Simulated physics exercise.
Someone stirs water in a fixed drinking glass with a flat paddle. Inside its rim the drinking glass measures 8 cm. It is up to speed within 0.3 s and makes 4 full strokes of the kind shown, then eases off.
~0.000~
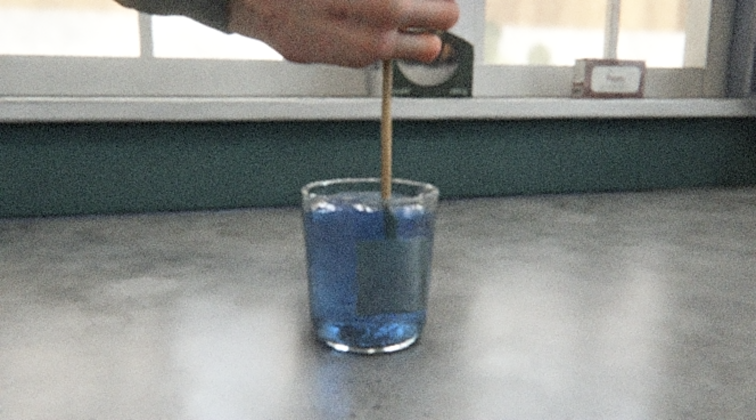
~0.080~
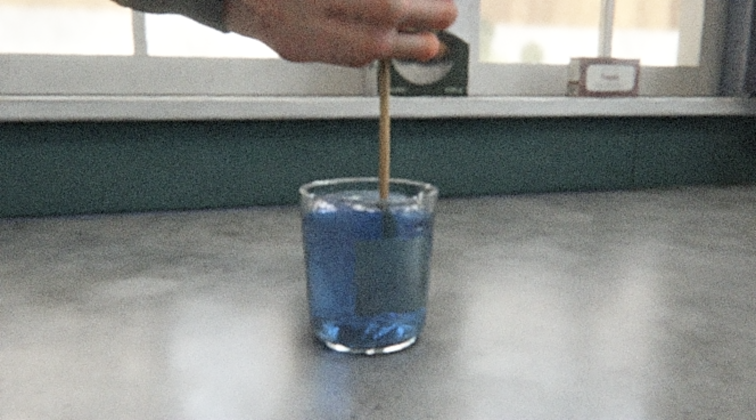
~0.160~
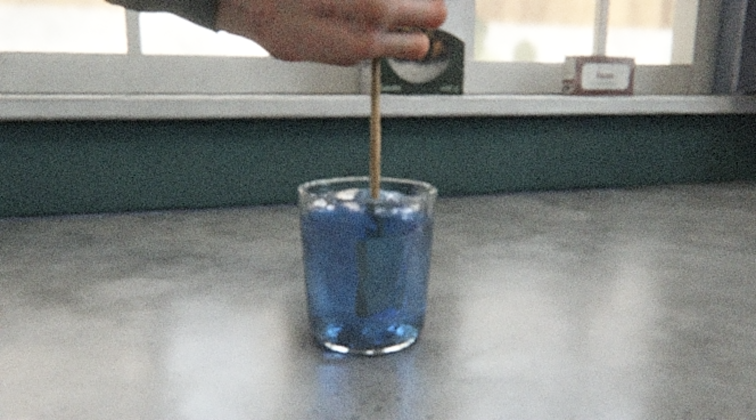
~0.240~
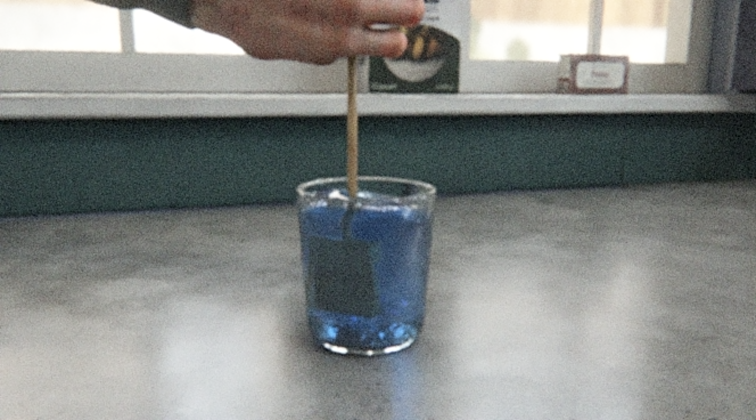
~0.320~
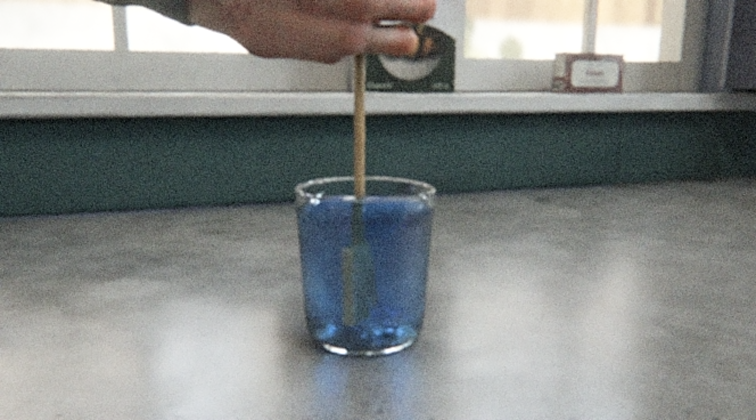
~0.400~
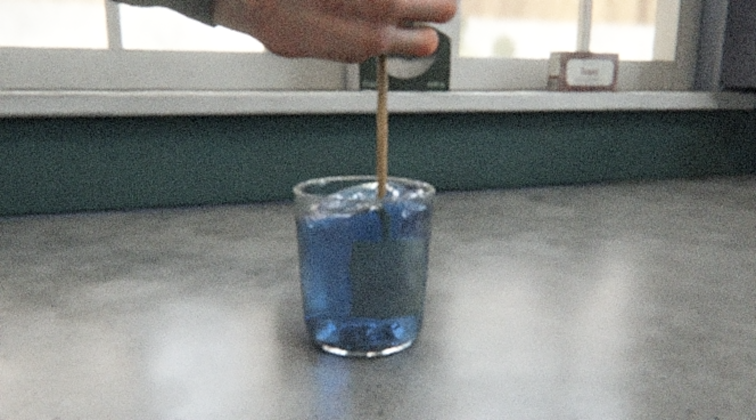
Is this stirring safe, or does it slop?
This drinking glass slops over.
By 0.65 s 0 ml is over the rim.
By 0.89 s 2 ml is over the rim.
By 1.14 s 6 ml is over the rim.
By 1.39 s 9 ml is over the rim.
At rest 9 ml is over the rim.
